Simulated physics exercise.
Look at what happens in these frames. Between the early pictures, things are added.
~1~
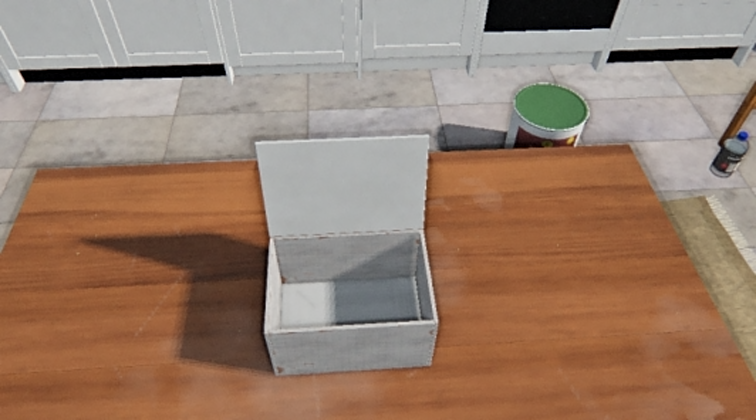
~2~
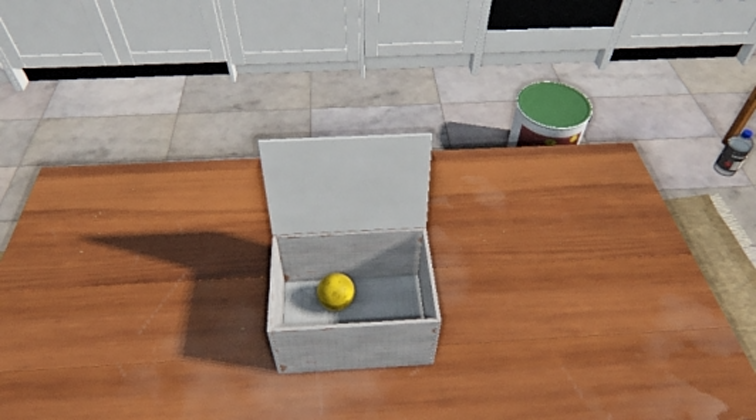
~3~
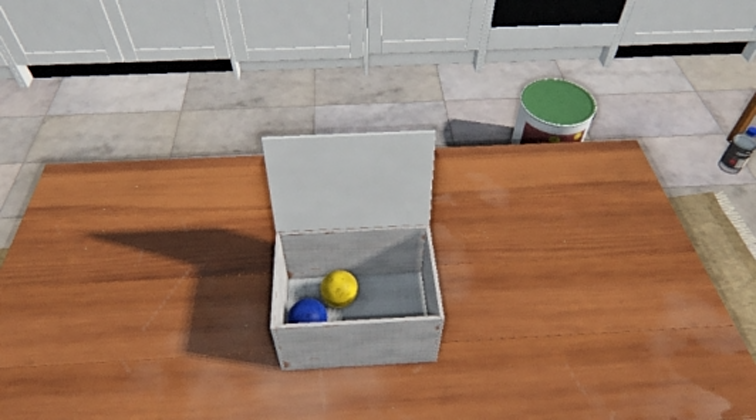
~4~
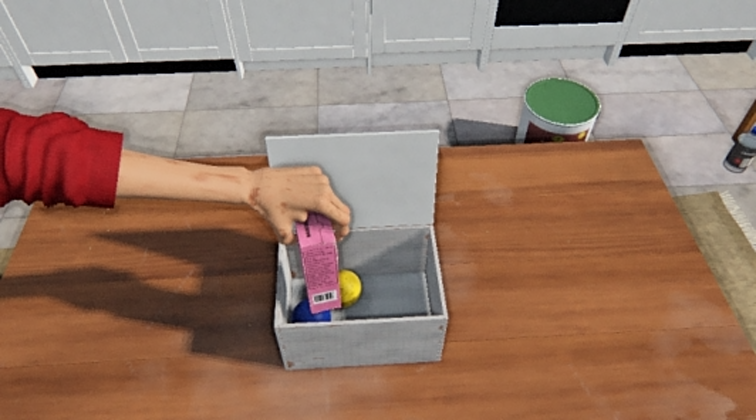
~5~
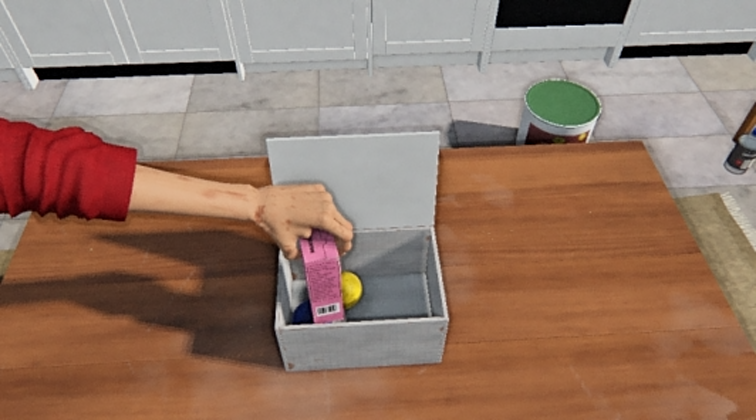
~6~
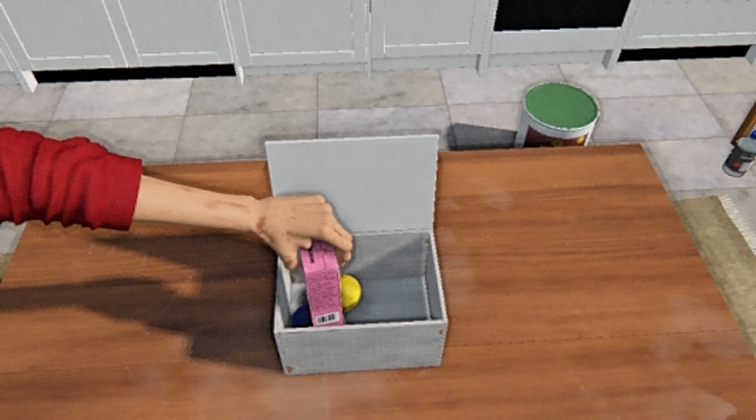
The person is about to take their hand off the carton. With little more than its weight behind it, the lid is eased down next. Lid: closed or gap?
Closed.
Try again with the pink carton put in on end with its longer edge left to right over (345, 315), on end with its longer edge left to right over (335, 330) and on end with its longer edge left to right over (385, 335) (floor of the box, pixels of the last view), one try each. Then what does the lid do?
The first time it is kept open, the next time it goes down completely, and the last time it is kept open.
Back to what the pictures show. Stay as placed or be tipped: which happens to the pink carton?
As it turns out, the pink carton changes its angle.
Then, 0.50 s past the last view, pink carton on its side near (380, 314).
Then, 1.40 s past the last view, lid 74° above the rim; pink carton on its side near (376, 306); yellow ball displaced about its own width.
Then, 1.90 s past the last view, lid 18° above the rim; pink carton on its side near (376, 306); yellow ball displaced about its own width.
Finally, lid shut; down or leaning hard in the box, pink carton; moved from the start, yellow ball; blue ball still in place. Final places as the last picture's camera would see them, pink carton near (376, 306).
